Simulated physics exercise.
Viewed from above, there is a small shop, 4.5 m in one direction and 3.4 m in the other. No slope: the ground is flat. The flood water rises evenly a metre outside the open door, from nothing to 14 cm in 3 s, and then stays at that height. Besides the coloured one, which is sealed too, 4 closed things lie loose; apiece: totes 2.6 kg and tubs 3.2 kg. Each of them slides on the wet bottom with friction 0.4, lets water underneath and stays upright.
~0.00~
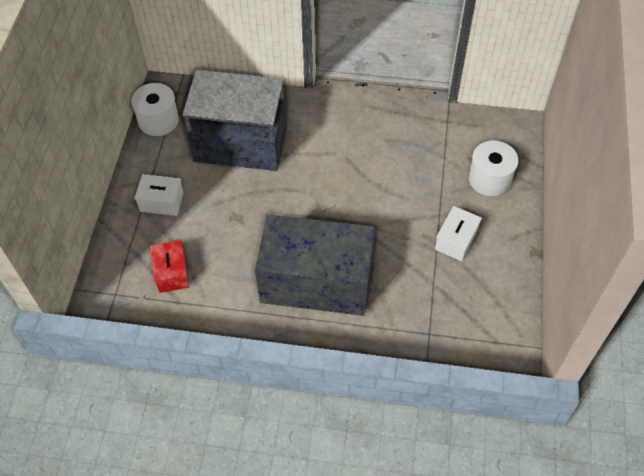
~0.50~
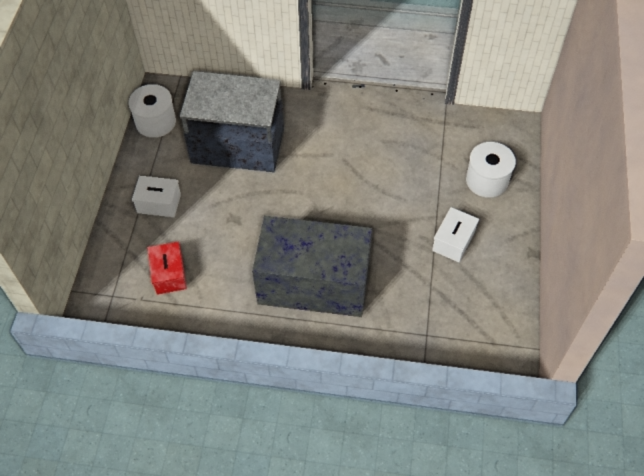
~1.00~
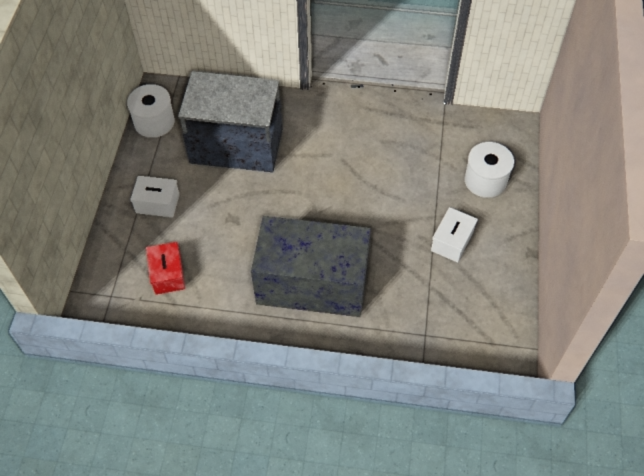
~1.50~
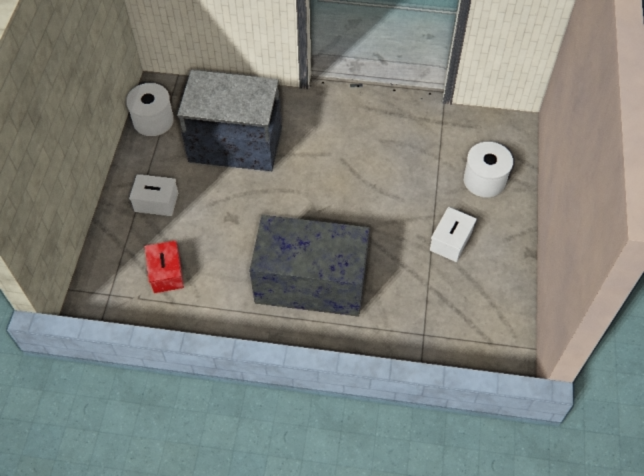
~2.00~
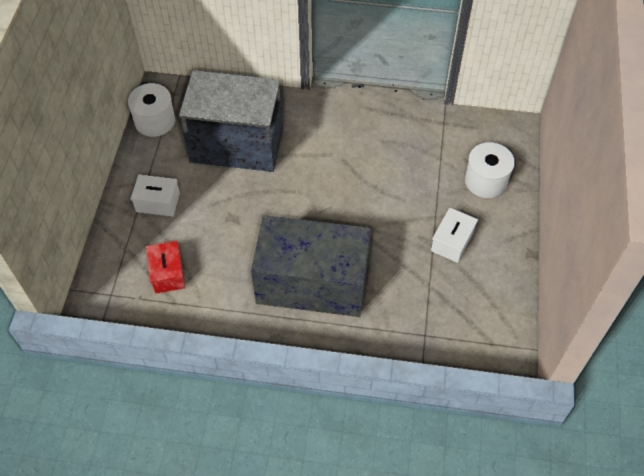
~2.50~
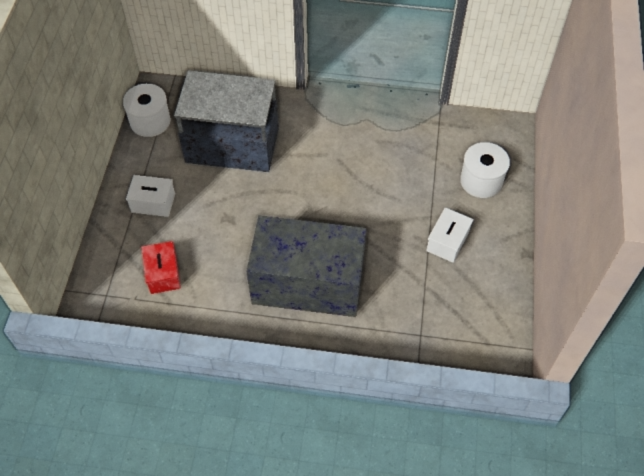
The clip shows a small shop from above, with a red tote, pale containers and two dark blocks standing still while greenish water covers the ground outside, then spreads slightly in through the open doorway at the back.
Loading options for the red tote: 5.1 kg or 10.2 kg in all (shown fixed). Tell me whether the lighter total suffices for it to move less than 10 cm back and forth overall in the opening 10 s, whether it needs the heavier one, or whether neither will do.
Just the heavier is sufficient.
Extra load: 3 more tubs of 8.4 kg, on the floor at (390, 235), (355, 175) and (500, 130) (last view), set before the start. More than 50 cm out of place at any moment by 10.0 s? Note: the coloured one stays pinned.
In turn: Past it, past it, under.
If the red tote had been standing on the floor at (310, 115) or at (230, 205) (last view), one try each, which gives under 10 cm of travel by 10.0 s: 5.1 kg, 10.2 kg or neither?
In turn: Neither is enough; it takes the larger.
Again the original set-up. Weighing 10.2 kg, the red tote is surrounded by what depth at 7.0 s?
3 cm, roughly.
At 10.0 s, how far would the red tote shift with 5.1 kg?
Shift: Roughly 60 cm.
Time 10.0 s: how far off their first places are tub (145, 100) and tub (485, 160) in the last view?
40 cm, 60 cm.
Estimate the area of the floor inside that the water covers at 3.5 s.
Somewhere around 2.0 m2, roughly.
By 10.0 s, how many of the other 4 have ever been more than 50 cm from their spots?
Result: 3.
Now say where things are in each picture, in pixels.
In the first frame, the red tote at (168, 260), on the bottom; water covers 0.0 m2; 0 of 5 have shifted.
In the second frame, the red tote at (165, 262) rests on the ground; water covers 0.0 m2; 0 of 5 have shifted.
In the third frame, the red tote at (164, 262), on the bottom; water covers 0.0 m2; 0 of 5 have shifted.
In the fourth frame, the red tote at (163, 261) rests on the ground; water covers 0.0 m2; 0 of 5 have shifted.
In the fifth frame, the red tote at (164, 261), on the bottom; water covers 0.0 m2; 0 of 5 have shifted.
In the sixth frame, the red tote at (159, 261) rests on the ground; water covers 0.5 m2; 0 of 5 have shifted.
After 3.5 s the red tote would be 0 cm from its start with 5.1 kg and 0 cm from its start with 10.2 kg; 0 cm of water round it then.
After 4.5 s the red tote would be 0 cm from its start with 5.1 kg and 0 cm from its start with 10.2 kg; 0 cm of water round it then.
After 7.0 s the red tote would be 39 cm from its start with 5.1 kg and 0 cm from its start with 10.2 kg; 3 cm of water round it then.
After 10.0 s the red tote would be 62 cm from its start with 5.1 kg and 2 cm from its start with 10.2 kg; 7 cm of water round it then.
